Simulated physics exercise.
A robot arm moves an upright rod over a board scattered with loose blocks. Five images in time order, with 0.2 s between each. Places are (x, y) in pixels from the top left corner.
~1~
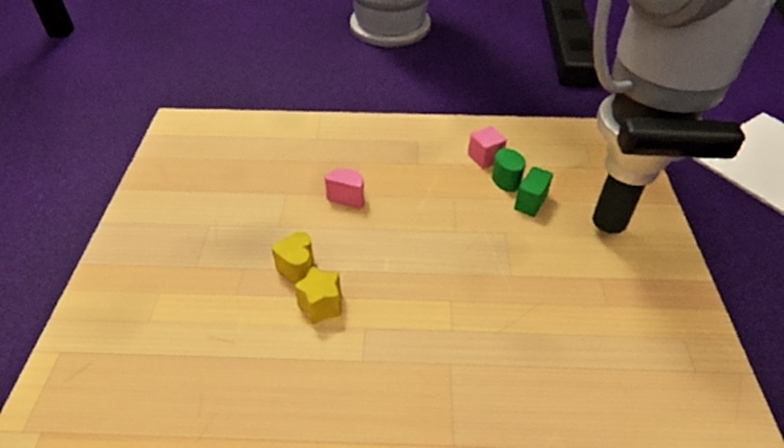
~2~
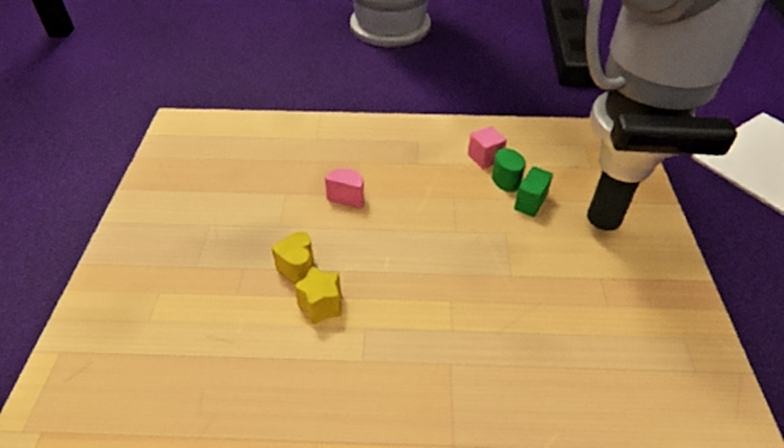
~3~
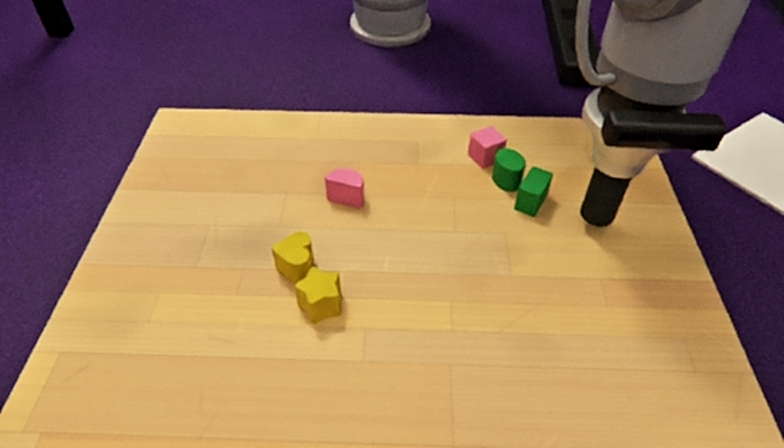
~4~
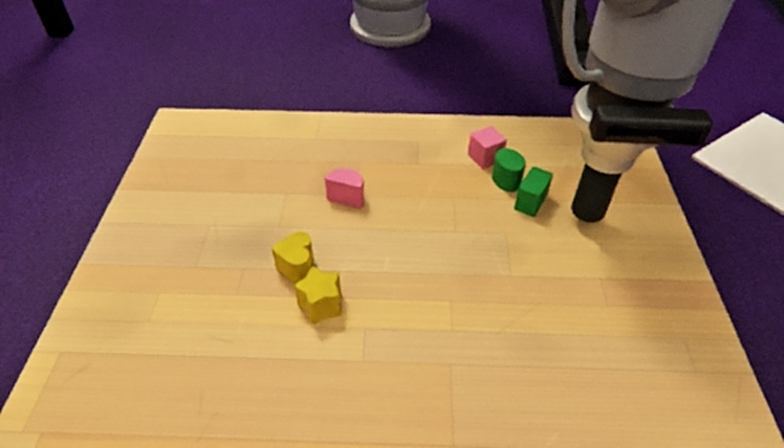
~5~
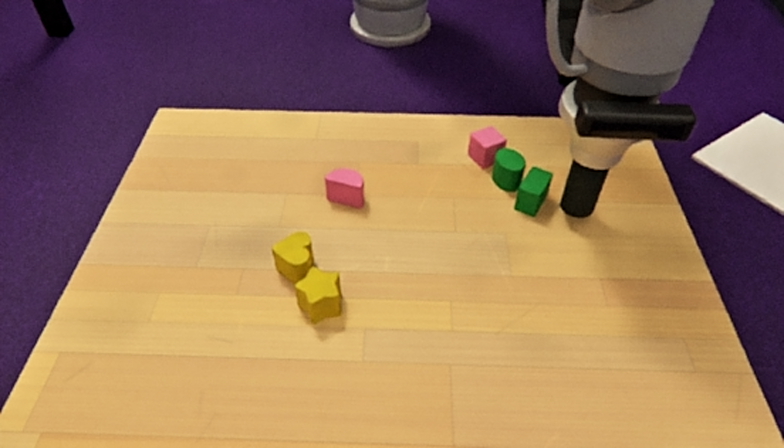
On a light wooden board set over purple cloth, a robot arm holds a black upright rod to the right of a few pink, green and yellow blocks. The arm slides the rod a short way left and slightly back, closer to the green blocks, while every block stays still.
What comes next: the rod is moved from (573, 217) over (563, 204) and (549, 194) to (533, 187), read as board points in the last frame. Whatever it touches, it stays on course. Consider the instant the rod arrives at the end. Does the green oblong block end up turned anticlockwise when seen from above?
Yes - that is the case.
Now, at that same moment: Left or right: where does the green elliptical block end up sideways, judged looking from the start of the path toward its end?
Left-hand side.
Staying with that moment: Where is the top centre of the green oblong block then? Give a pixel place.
At pixel (517, 176).
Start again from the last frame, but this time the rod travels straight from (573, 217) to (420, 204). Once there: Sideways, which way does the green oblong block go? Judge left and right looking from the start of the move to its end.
It will end up to the right.
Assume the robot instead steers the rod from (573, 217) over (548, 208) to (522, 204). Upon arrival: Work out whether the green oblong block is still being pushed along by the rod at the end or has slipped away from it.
Ahead of the rod.
On the path given first. Halfway along, rod (559, 189); green oblong block (533, 178), turned 15° anticlockwise.
At the end, rod (535, 177); pink square block still; green elliptical block (494, 157), turned 45° clockwise; green oblong block (517, 176), turned 65° anticlockwise.
